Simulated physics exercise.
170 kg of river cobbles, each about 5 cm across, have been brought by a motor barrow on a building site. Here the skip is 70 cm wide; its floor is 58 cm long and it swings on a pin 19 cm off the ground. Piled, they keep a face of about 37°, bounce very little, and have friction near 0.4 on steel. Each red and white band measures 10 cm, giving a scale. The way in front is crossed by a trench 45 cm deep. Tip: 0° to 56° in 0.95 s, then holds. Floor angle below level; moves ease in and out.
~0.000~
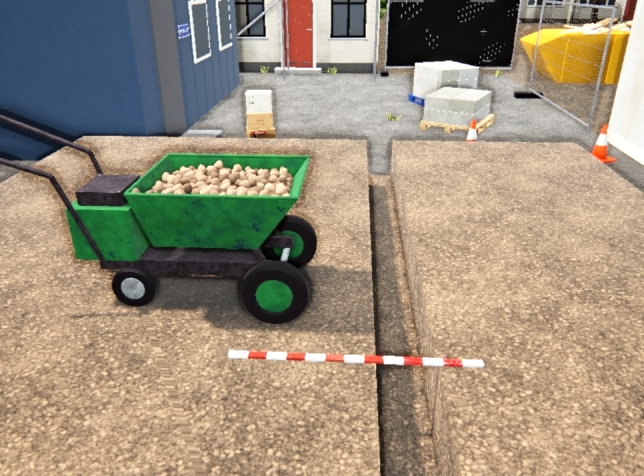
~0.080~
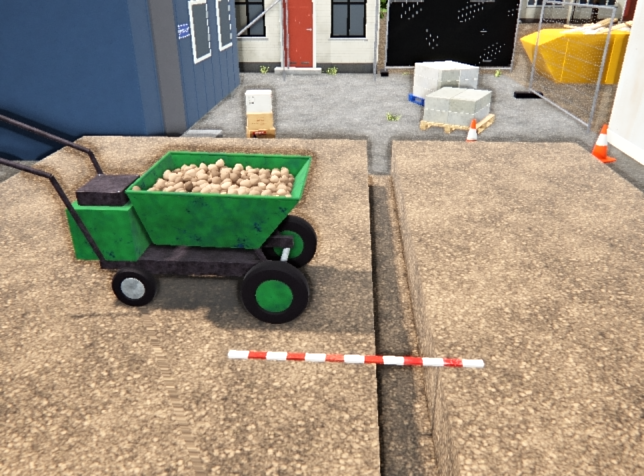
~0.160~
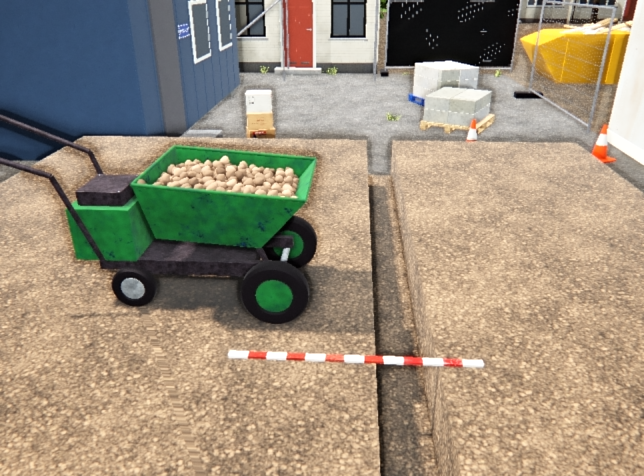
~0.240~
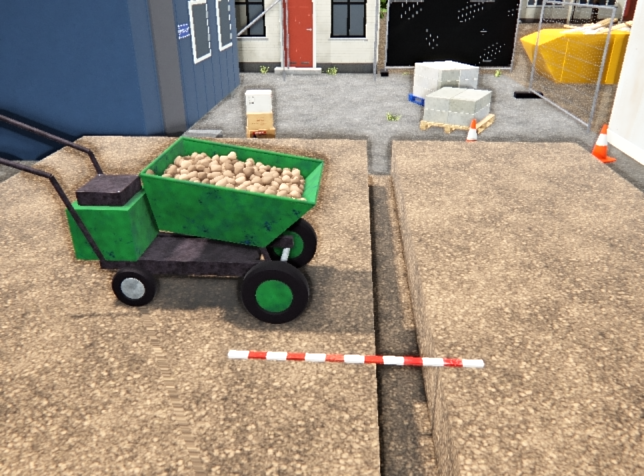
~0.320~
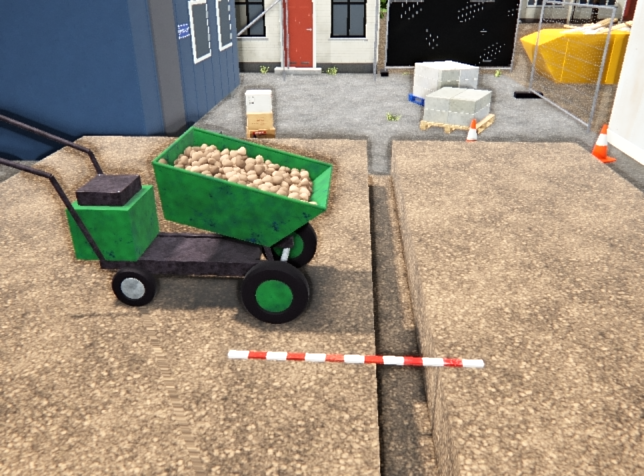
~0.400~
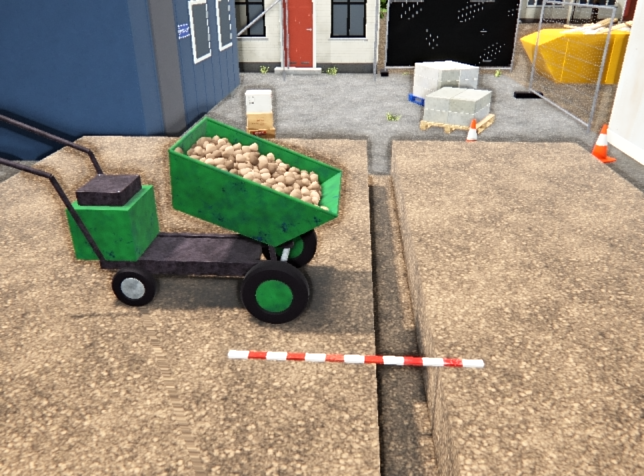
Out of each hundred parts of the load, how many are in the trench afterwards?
About 39 out of 100.
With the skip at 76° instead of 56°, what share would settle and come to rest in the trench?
I'd guess some 65 in a hundred.
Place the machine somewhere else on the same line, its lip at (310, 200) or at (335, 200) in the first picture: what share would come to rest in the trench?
About 30 per cent first, then about 15 per cent.
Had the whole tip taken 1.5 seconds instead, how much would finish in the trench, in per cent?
Near 40 per cent.
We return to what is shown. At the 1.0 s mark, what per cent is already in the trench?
Around 5 per cent of it, at that instant.
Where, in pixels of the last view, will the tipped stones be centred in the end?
Middle at around (404, 348), I'd say.
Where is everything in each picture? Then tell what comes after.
In the first picture, lip at (297, 198), floor tilted 0°, highest stones at (220, 176).
In the second picture, lip at (300, 199), floor tilted 1°, highest stones at (222, 175); the stones move at 0.3 m/s on average.
In the third picture, the skip is at 4°, its lip at (306, 201); the top of the load is at (208, 170); the stones move at 0.5 m/s on average.
In the fourth picture, lip at (315, 204), floor tilted 9°, highest stones at (209, 166); the stones move at 0.7 m/s on average.
In the fifth picture, lip at (326, 209), floor tilted 15°, highest stones at (204, 157); the stones move at 0.8 m/s on average.
In the sixth picture, the skip is at 21°, its lip at (337, 216); the top of the load is at (213, 149); the stones move at 0.9 m/s on average.
After 0.7 s the floor is at 47°; 100 % in the skip; the foremost stones are at (357, 231).
After 1.0 s the floor is at 56°; 94 % in the skip, 5 % in the trench; the foremost stones are at (410, 261).
After 1.4 s the floor is at 56°; 68 % in the skip, 22 % in the trench, 9 % past the trench; the foremost stones are at (472, 279).
After 3.3 s the floor is at 56°; 50 % in the skip, 39 % in the trench, 11 % past the trench; the foremost stones are at (549, 297).
